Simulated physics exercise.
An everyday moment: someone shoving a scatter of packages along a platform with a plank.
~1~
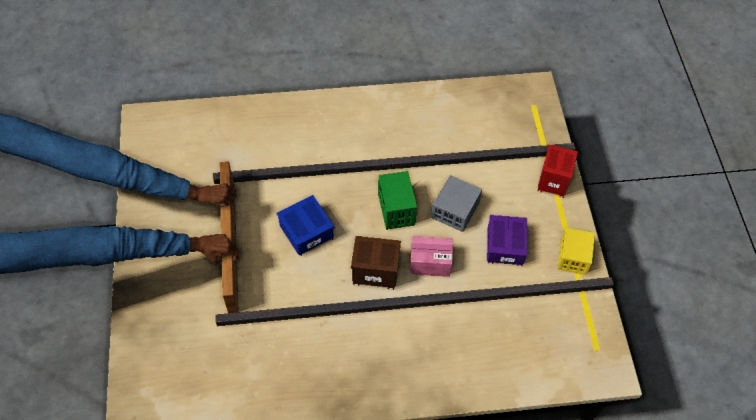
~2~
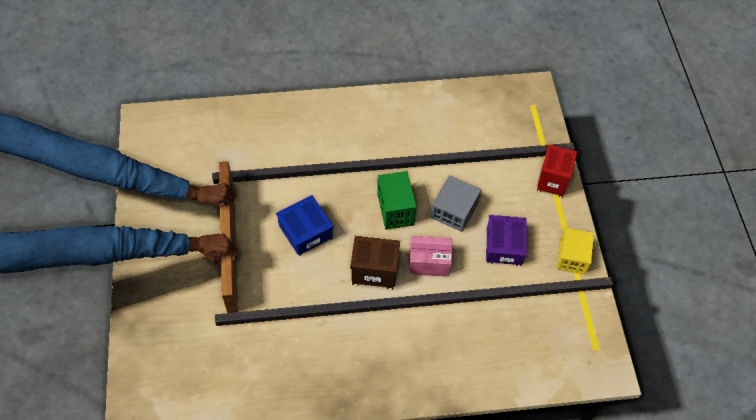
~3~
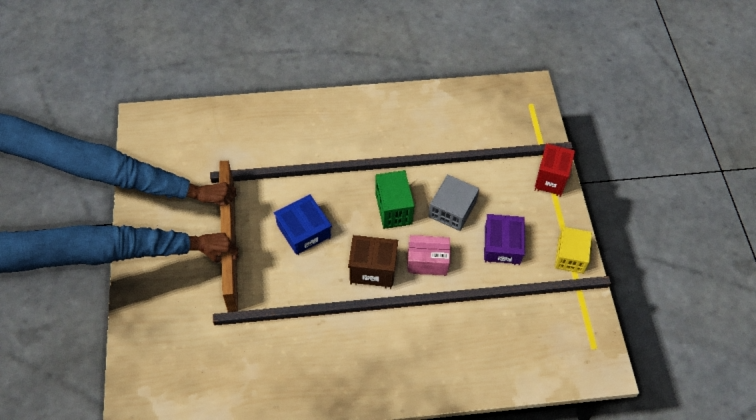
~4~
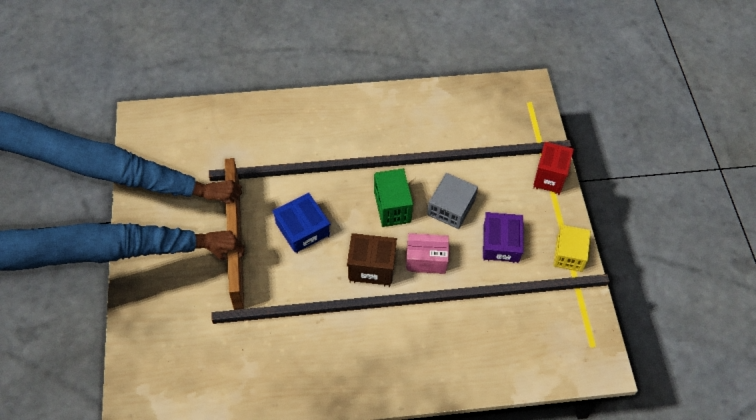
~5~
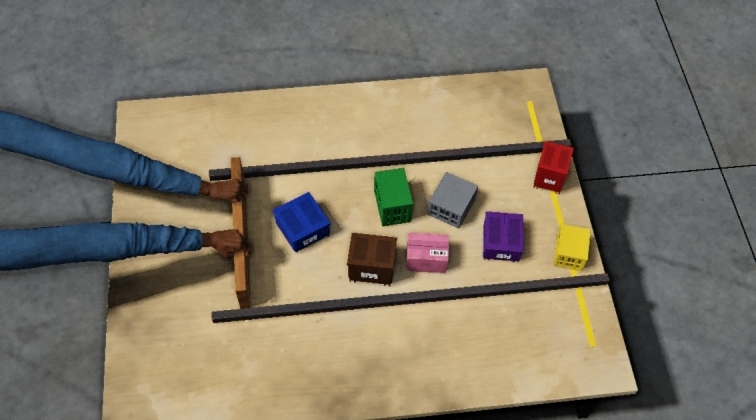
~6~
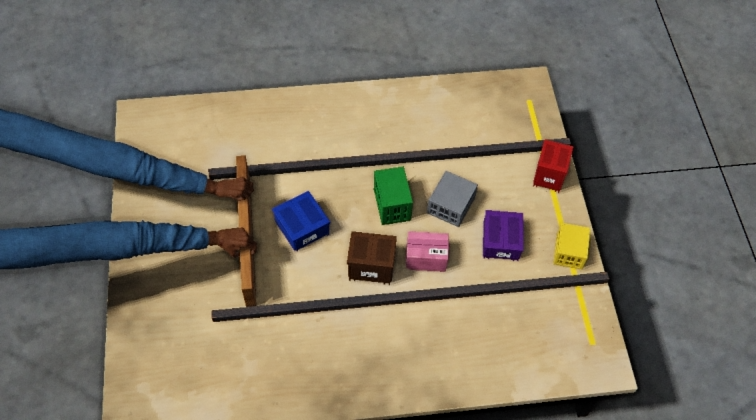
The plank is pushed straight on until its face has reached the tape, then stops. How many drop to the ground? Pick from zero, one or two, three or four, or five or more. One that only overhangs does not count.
Here the number that fall off is five or more.
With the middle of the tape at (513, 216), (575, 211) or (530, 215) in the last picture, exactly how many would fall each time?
Try by try, 4, 8 and 5.
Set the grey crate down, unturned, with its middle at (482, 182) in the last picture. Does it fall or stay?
From there it falls.
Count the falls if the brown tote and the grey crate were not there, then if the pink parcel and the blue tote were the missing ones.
First 3, then 4.
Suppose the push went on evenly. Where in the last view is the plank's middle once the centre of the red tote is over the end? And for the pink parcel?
About (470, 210), and (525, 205) for the other.
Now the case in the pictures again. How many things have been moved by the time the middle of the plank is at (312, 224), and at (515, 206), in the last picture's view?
First 1, then 8.
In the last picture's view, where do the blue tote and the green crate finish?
Near (580, 205) and (578, 164).
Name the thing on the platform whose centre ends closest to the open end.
That is the green crate.
Early on, none off yet; yellow crate at rest near (572, 246); red tote at rest near (552, 167); purple tote at rest near (503, 236).
A while later, none off yet; yellow crate at rest near (572, 246); red tote at rest near (552, 167); purple tote travelled about its own width near (529, 231).
Further along, two off so far; yellow crate down on the ground near (657, 295); red tote in the air near (596, 201); purple tote leaning well over near (608, 226).
Finally, the number that fall off is five or more; lost, pink parcel, grey crate, purple tote, red tote and yellow crate.
